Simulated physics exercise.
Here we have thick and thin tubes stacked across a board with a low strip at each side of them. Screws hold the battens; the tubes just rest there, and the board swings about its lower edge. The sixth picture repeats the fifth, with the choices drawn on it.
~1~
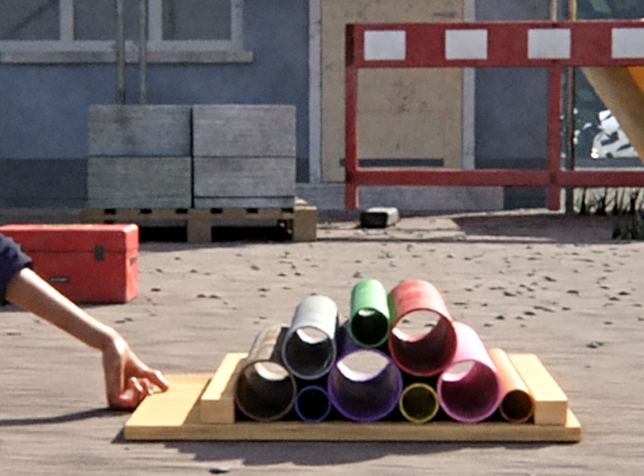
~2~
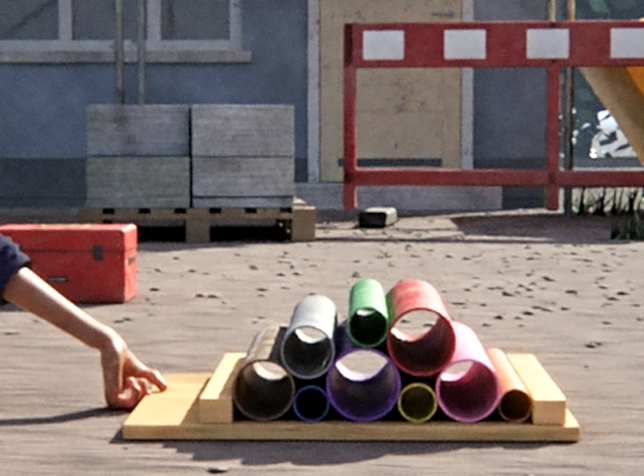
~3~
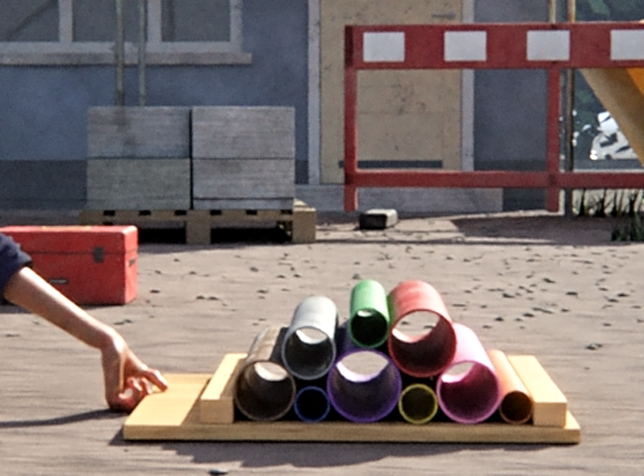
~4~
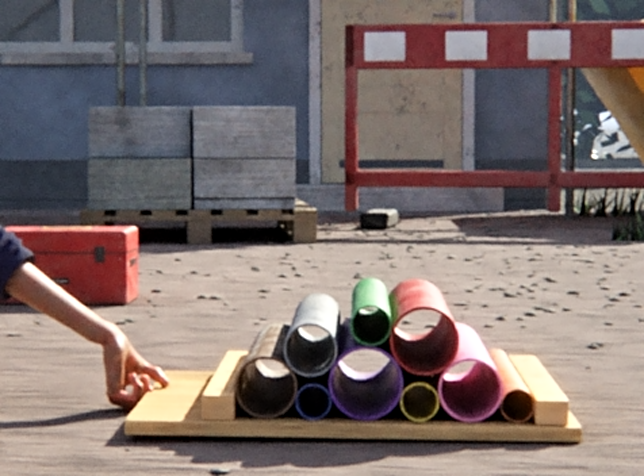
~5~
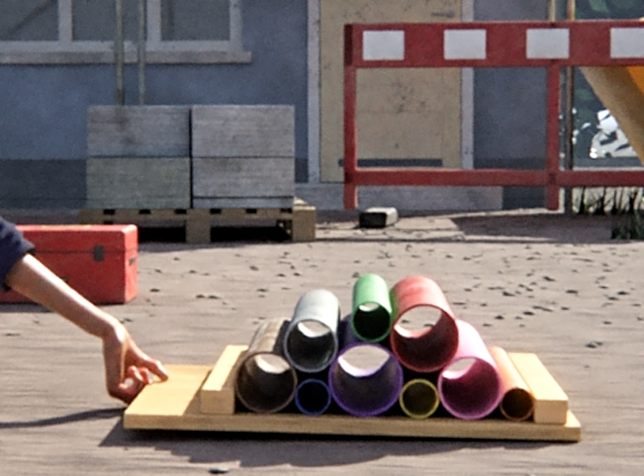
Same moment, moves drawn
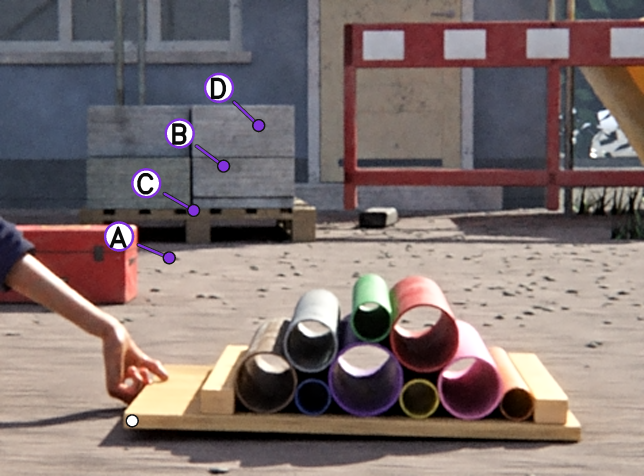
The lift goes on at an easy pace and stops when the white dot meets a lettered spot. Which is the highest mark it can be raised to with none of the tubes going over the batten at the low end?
Mark B is as high as it can go.
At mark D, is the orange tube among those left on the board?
Yes, with D.
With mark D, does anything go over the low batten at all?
At D: Yes.
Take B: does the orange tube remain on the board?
The orange tube: Yes.
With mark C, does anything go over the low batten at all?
No, at C.
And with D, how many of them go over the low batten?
With D, one.
On the marked copy, A at (170, 258); B at (224, 166); C at (194, 210); D at (259, 125); the white dot at (132, 421).
Following B. Soon after the start, board at 20°.
Later, board at 37°.
In the end, board at 37°, none over the low batten.
As for the rest, A none over the low batten; C none over the low batten; D one over the low batten (red).
